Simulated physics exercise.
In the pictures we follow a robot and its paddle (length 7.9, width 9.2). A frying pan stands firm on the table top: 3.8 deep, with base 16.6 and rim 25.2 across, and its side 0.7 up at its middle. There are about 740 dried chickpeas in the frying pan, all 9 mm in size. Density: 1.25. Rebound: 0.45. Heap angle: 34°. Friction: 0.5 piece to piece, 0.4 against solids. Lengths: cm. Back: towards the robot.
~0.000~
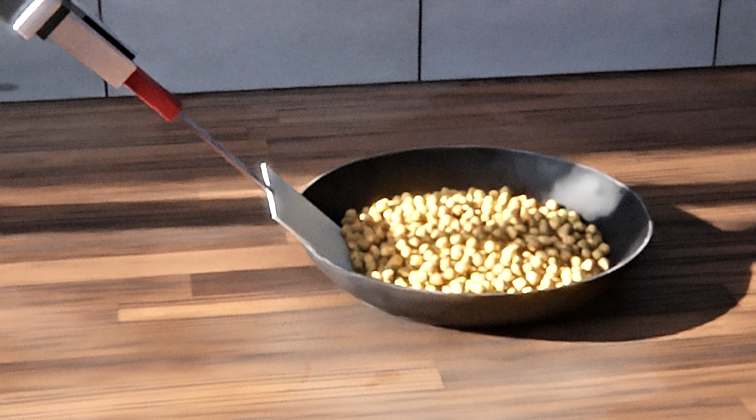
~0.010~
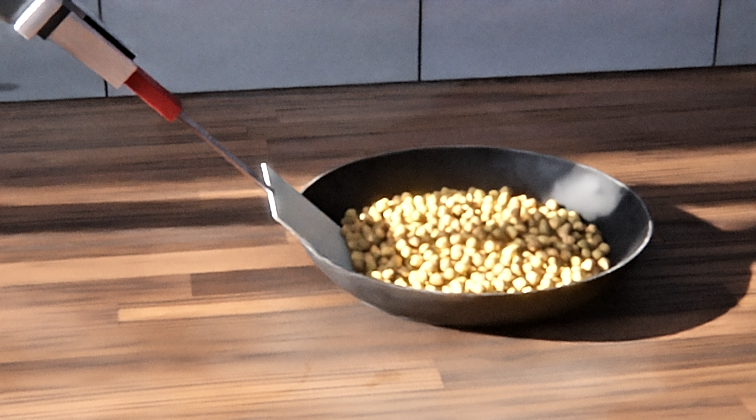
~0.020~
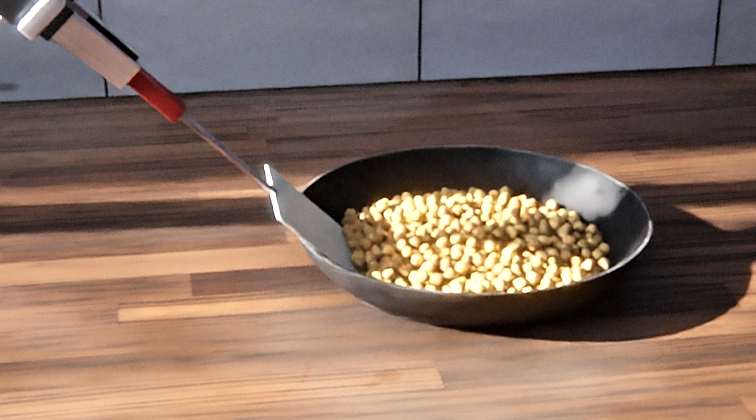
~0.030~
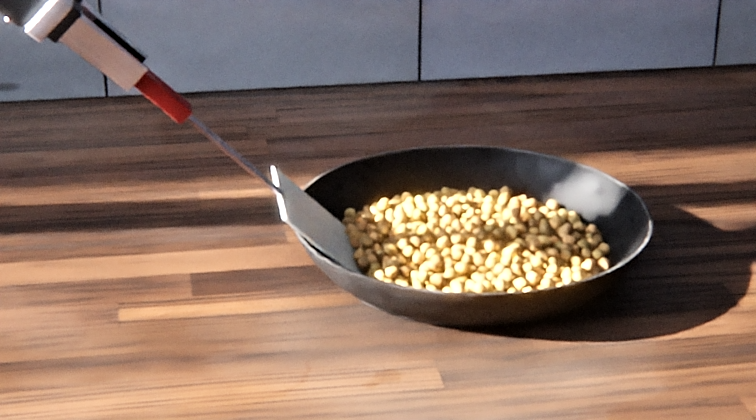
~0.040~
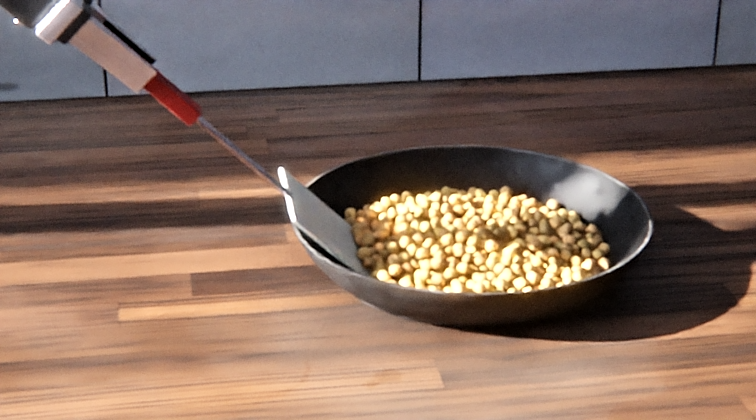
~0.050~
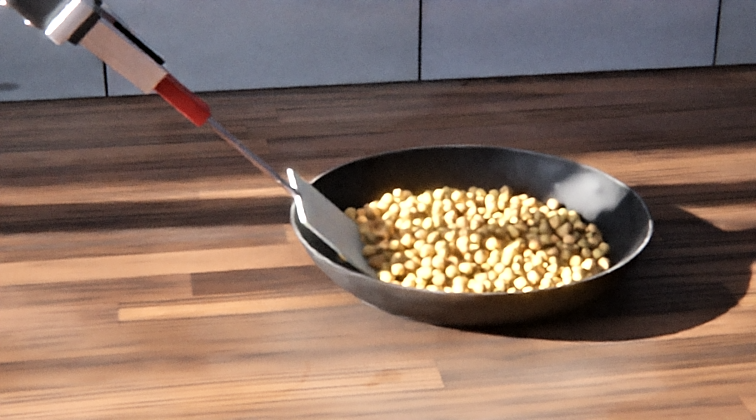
A robot's metal paddle slides slightly right into the frying pan, nudging the dried chickpeas.
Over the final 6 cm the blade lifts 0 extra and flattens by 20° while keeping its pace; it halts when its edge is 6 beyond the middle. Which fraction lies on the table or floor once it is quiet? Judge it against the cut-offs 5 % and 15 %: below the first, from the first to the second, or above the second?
Below 5 %.
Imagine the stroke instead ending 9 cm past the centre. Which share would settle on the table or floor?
With that change, I'd expect about 15 per cent.
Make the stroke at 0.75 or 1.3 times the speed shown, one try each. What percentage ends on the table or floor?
Estimates, in order: 5 % and 0 %.
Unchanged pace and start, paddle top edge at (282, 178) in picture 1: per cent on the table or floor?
Some 5 per cent.
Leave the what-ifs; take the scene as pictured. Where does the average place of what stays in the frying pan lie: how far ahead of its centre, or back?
It sits near 4.5 centimetres ahead of centre.
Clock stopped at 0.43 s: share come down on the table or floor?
It works out to about 0 in a hundred.
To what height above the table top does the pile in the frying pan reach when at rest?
Close to 5.0 centimetres high.
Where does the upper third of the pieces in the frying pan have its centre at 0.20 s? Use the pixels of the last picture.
The middle sits at approx. (516, 230).
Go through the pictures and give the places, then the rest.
In the first picture, paddle top edge at (269, 190), sloping 45°; upper third of the load around (467, 240), from x 345 to 605, top at y 195; 744 in the frying pan.
In the second picture, paddle top edge at (269, 190), sloping 45°; upper third of the load around (467, 240), from x 345 to 605, top at y 195.
In the third picture, paddle top edge at (272, 190), sloping 45°; upper third of the load around (464, 240), from x 345 to 605, top at y 195.
In the fourth picture, paddle top edge at (278, 192), sloping 45°; upper third of the load around (461, 239), from x 350 to 605, top at y 195.
In the fifth picture, paddle top edge at (287, 193), sloping 45°; upper third of the load around (450, 236), from x 350 to 605, top at y 190.
In the sixth picture, paddle top edge at (296, 194), sloping 45°; upper third of the load around (451, 236), from x 345 to 605, top at y 190; 744 in the frying pan.
After 0.12 s, sloping 45°, highest piece 4 above the table; 744 in the frying pan.
After 0.20 s, sloping 37°, highest piece 4 above the table; 744 in the frying pan.
After 0.43 s, sloping 25°, highest piece 5 above the table; 740 in the frying pan, 4 on the table or floor.
After 1.48 s, sloping 25°, highest piece 4 above the table; 740 in the frying pan, 4 on the table or floor.
At rest, 740 in the frying pan, 4 on the table or floor. That is 1 % on the table or floor.
